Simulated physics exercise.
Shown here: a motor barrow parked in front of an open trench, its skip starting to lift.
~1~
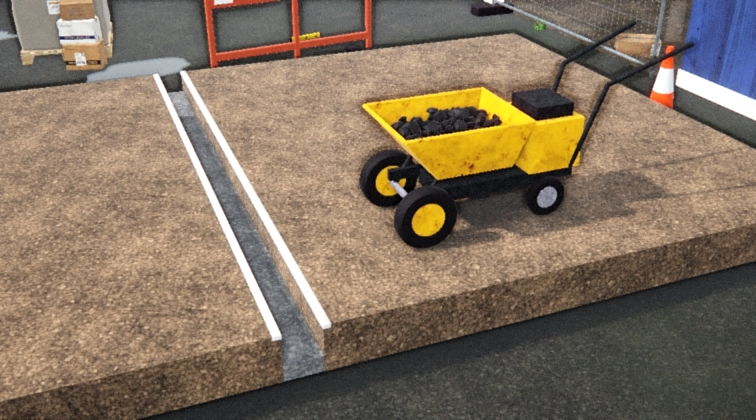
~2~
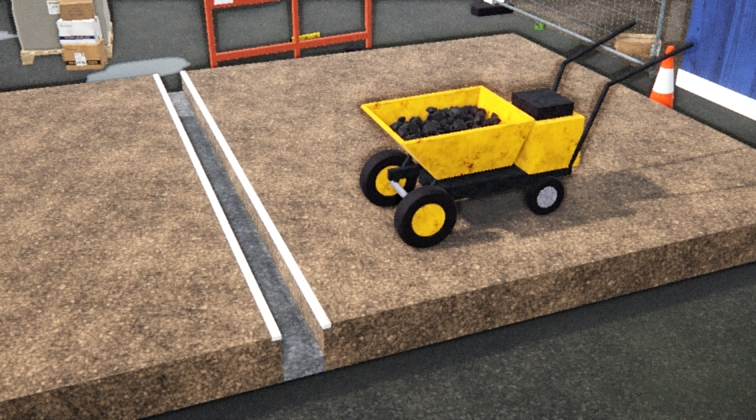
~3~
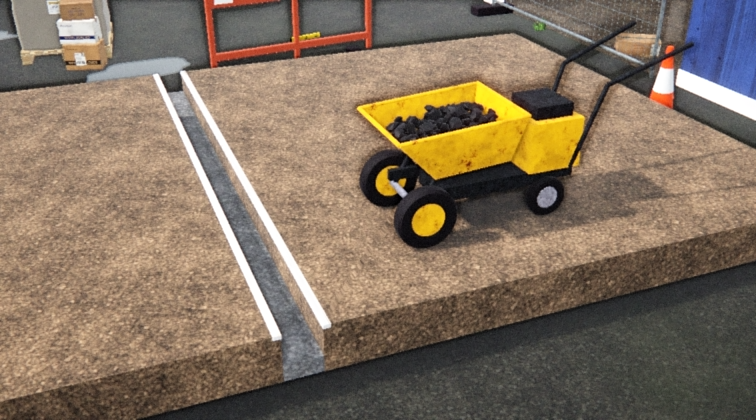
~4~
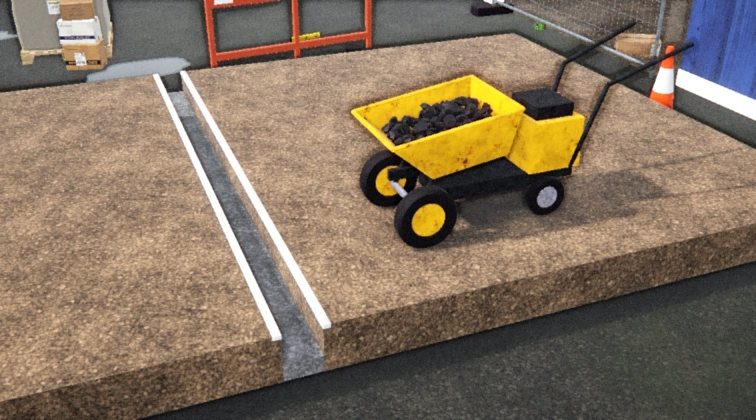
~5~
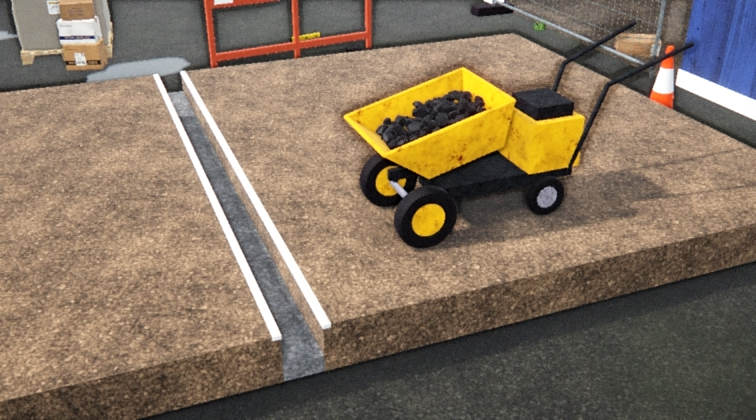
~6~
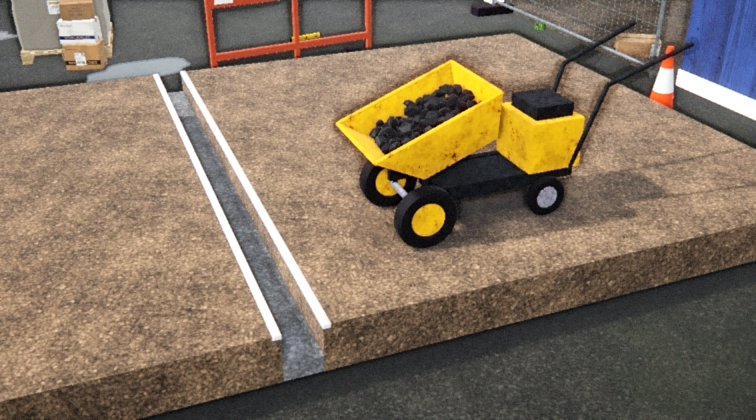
On a dirt platform beside a narrow trench, a parked barrow's yellow skip of black lumps tilts forward to the left.
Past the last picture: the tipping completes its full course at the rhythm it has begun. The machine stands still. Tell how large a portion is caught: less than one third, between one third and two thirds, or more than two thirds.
A third to two thirds.
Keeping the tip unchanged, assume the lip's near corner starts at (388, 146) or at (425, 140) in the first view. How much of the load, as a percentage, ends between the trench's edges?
Roughly 70 per cent first, then roughly 40 per cent.
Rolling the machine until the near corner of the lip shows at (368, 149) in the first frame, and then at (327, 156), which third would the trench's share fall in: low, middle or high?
Spot 1: More than two thirds. Spot 2: Under a third.
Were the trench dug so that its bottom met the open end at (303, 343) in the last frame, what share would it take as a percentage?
That would give roughly 40 percent.
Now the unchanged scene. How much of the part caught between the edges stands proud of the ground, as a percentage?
0 in a hundred.
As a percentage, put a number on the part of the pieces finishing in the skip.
I reckon some 10 percent.
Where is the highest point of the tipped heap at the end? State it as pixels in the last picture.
Approximate top: (301, 234).
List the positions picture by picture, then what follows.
In the first frame, lip of the skip at (406, 143), level; top of the load at (460, 127), lumps of coal; first edge of the trench at (309, 294); far edge at (262, 304), the trench under half as wide as the skip, and about as deep as wide.
In the second frame, lip of the skip at (404, 144), tipped barely; top of the load at (459, 127).
In the third frame, lip of the skip at (400, 146), tipped barely; top of the load at (456, 124).
In the fourth frame, lip of the skip at (393, 150), tipped a little; top of the load at (460, 114).
In the fifth frame, lip of the skip at (385, 156), tipped clearly; top of the load at (462, 109).
In the sixth frame, lip of the skip at (376, 163), tipped clearly; top of the load at (452, 104); first edge of the trench at (309, 294); far edge at (262, 304).
Soon after the last picture, skip tipped steeply; all in the skip.
A little later, skip tipped right over; about half in the skip; about a third short of the trench; a small part in or heaped over the trench; a stray few falling.
Later still, skip tipped right over; a small part in the skip; about a third short of the trench; about half in or heaped over the trench; a stray few beyond it.
By the end, skip tipped right over; a small part in the skip; about a third short of the trench; about half in or heaped over the trench; a stray few beyond it.
